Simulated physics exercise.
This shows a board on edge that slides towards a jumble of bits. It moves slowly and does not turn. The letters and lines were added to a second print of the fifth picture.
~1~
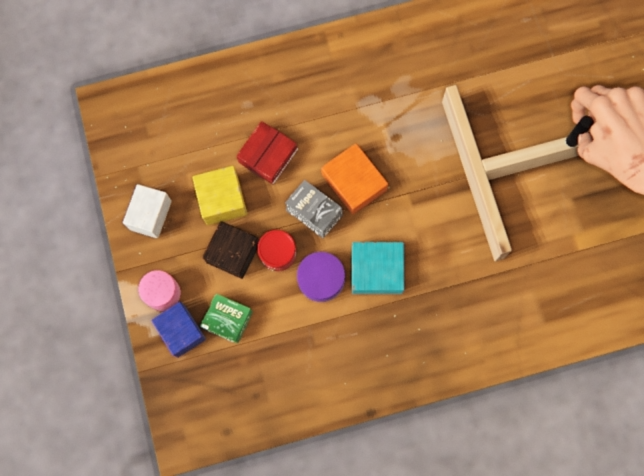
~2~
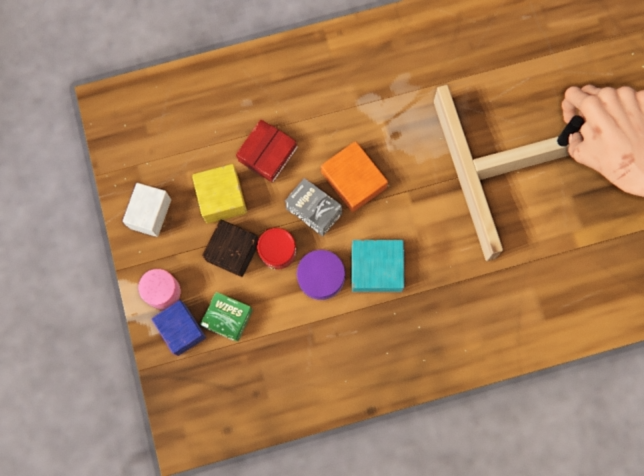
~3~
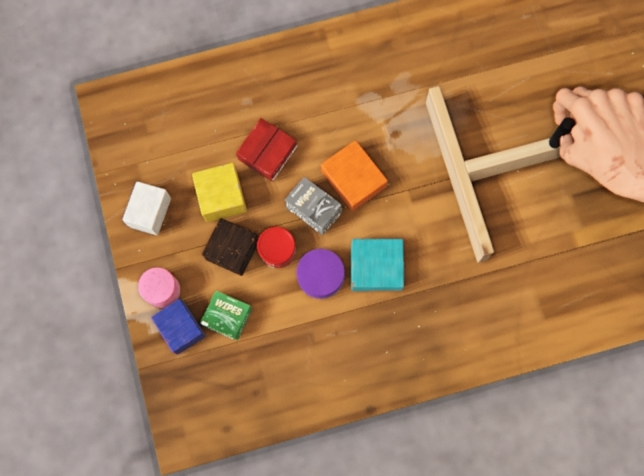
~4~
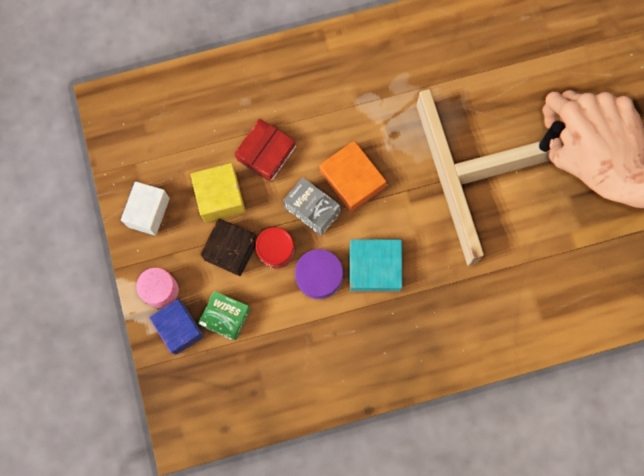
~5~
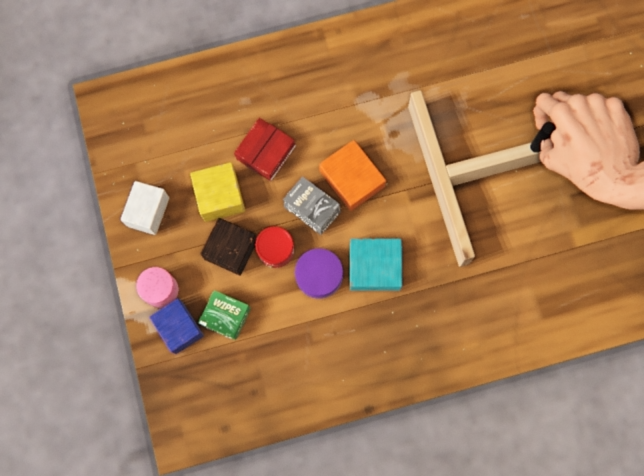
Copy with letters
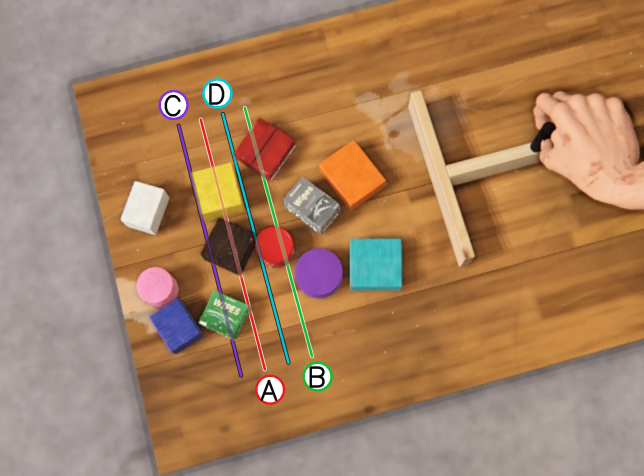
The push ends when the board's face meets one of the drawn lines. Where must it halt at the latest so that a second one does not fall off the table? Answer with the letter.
Stop at A.
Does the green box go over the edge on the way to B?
No.
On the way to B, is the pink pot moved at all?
No.
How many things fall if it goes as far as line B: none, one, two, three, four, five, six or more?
The count is none.
On the marked copy, A at (232, 240); B at (277, 228); C at (209, 246); D at (255, 234).
With A. Early on, board (367, 193); turquoise block (355, 273); purple pot (305, 278).
Further on, board (291, 214); blue block (154, 335); green box (190, 326).
At the end, board (232, 229); blue block over the edge; green box (137, 346); one fallen.
As for the rest, B is within the limit but short; C drops four; D is within the limit but short.
